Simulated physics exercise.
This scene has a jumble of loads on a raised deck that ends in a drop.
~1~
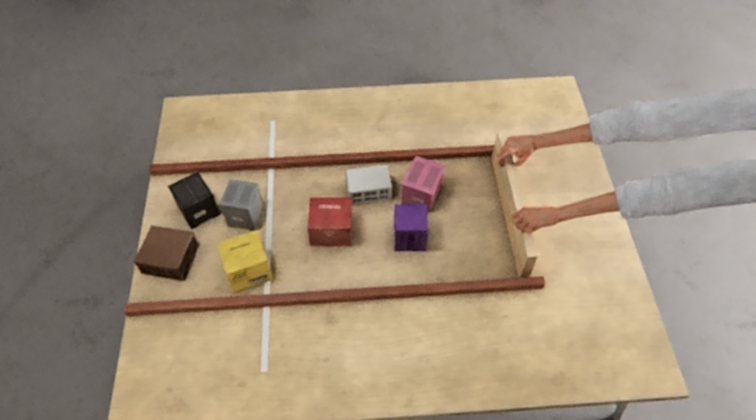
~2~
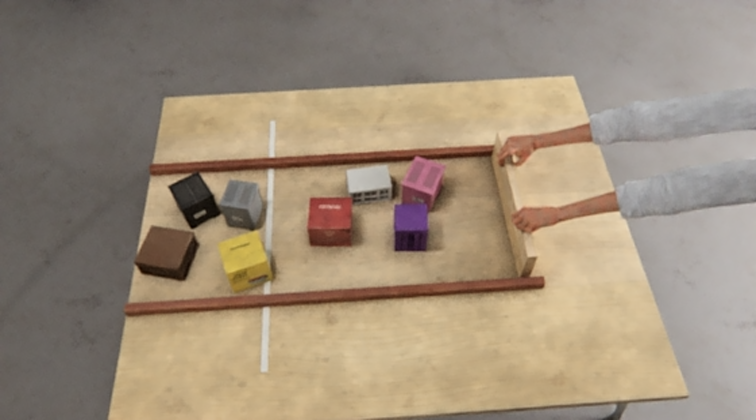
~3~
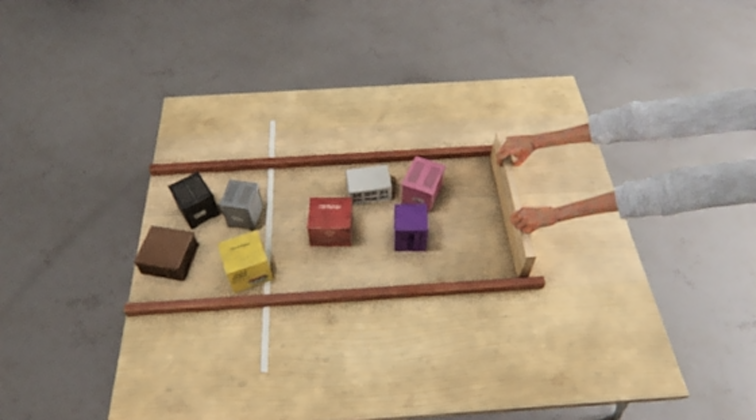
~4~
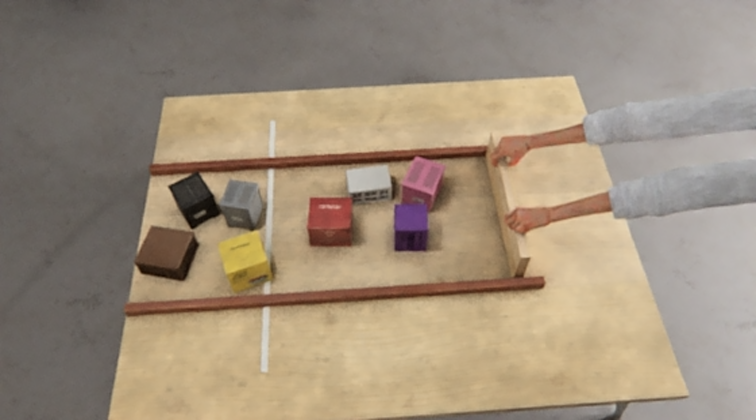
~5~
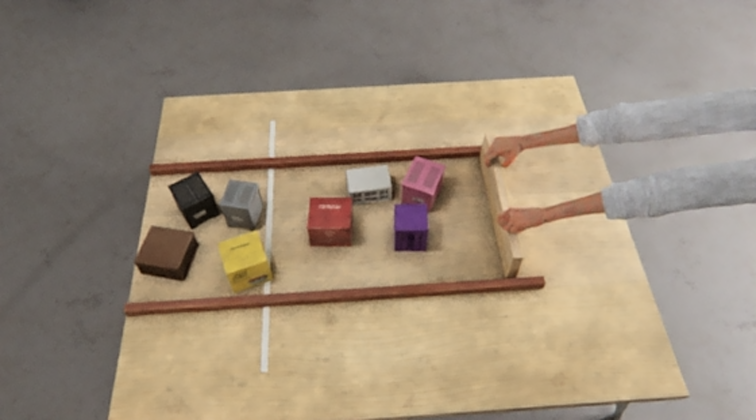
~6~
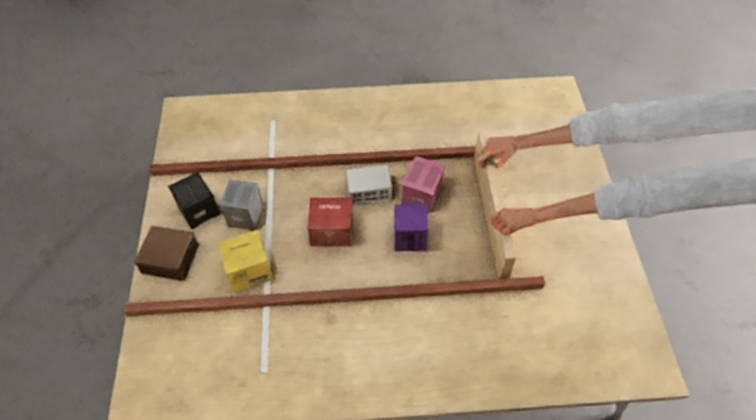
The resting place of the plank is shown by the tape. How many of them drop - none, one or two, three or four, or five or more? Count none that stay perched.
It ends with every one still up.
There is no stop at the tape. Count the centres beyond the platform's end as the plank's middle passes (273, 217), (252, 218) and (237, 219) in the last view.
Respectively 0, 1 and 1.
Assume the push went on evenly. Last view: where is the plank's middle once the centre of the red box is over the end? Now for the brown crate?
Roughly at (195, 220) and roughly at (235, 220).
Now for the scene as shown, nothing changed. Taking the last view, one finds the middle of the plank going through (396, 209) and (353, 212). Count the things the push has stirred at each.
I count 3 first and 4 after.
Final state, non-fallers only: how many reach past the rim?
It's 1.
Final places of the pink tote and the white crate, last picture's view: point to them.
Result: One about (252, 200), other about (216, 196).
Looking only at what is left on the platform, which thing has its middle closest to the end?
The black tote, that one.
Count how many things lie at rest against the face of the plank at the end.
Number: 2.
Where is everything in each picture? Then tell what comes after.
Brown crate (168, 253); black tote (194, 201); grey tote (243, 205); plank (513, 202); tape (269, 229), in the first frame.
Black tote (194, 201); yellow box (246, 262), in the second frame.
Grey tote (243, 205); purple crate (410, 228), in the third frame.
Brown crate (168, 253); pink tote (423, 185), in the fourth frame.
Black tote (194, 201); red box (331, 222), in the fifth frame.
Brown crate (168, 253); black tote (194, 201); grey tote (243, 205); plank (493, 203); tape (269, 229), in the sixth frame.
Early on, none off yet; brown crate at rest near (168, 253); black tote at rest near (194, 201); grey tote at rest near (243, 205).
Finally, the number that fall off is zero.
